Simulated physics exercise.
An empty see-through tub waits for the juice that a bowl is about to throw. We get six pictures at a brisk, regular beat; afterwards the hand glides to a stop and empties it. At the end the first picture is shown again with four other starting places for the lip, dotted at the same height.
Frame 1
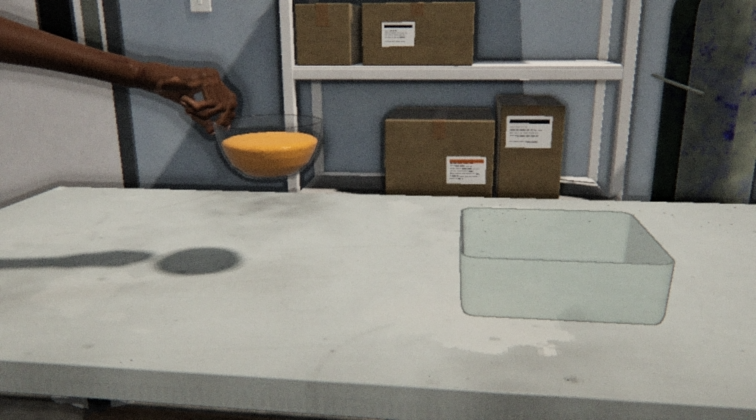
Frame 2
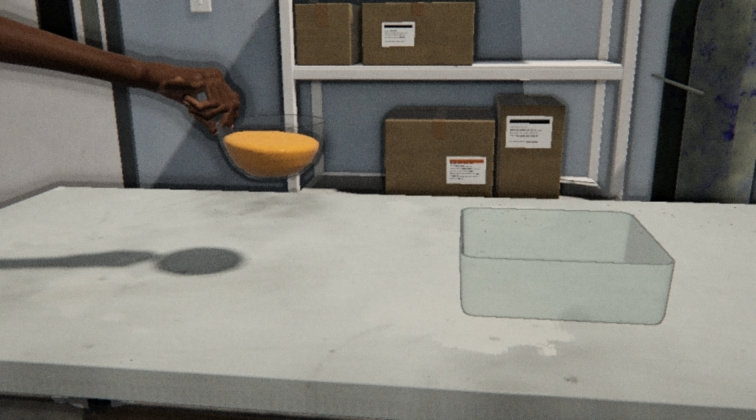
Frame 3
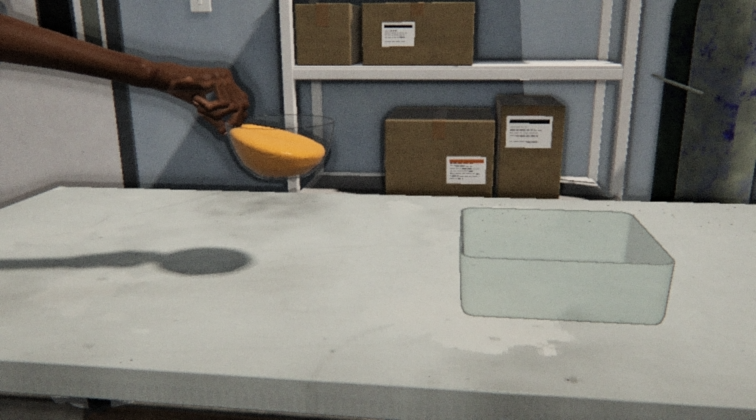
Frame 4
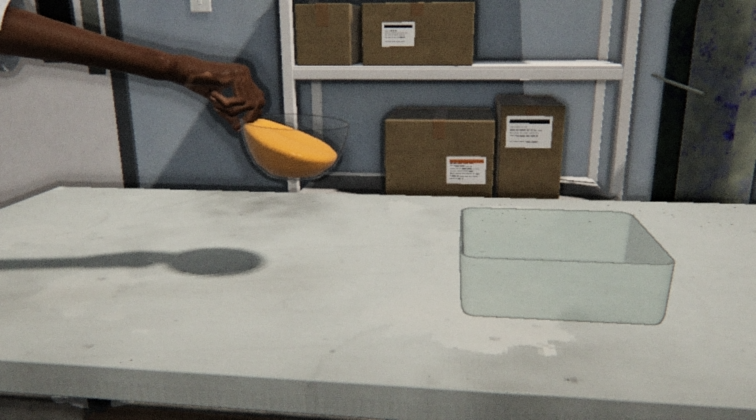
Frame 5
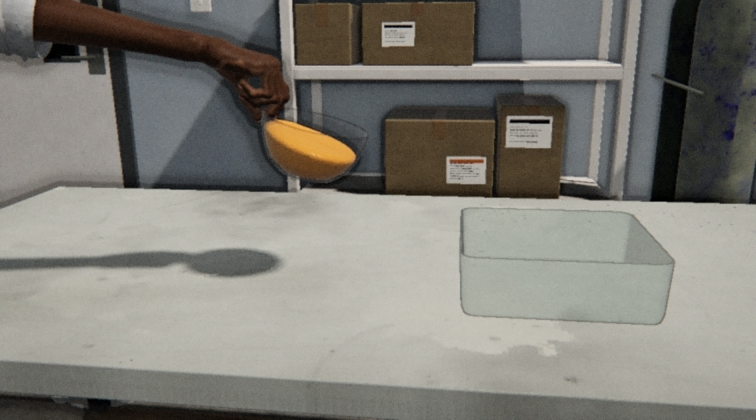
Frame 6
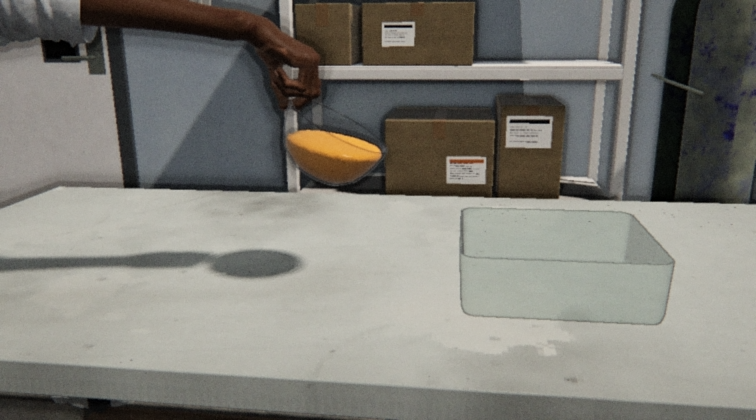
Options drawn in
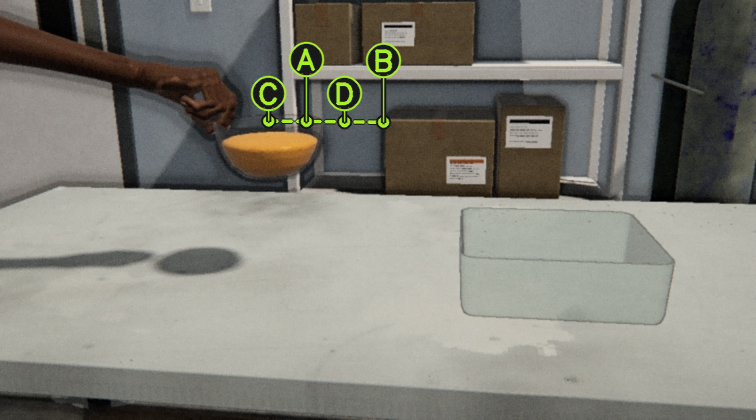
In a room with boxes on shelves, a hand held a clear bowl of orange juice above a pale table, then moved it right toward an empty see-through tub, tilting it as the juice sloshed inside.
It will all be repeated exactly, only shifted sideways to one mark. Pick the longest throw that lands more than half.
Place D.
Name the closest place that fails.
The answer is A.
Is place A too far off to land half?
Yes, it does.
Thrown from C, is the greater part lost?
Yes, it does.
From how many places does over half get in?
Two of the four.
On the marked copy, A at (306, 121); B at (383, 122); C at (268, 121); D at (344, 121).
If A is chosen, about 26 % lands in the tub, 70 % falls short and 4 % goes beside or beyond.
If B is chosen, about 80 % lands in the tub, 2 % falls short and 18 % goes beside or beyond.
If C is chosen, about 0 % lands in the tub, 99 % falls short.
If D is chosen, about 70 % lands in the tub, 19 % falls short and 10 % goes beside or beyond.
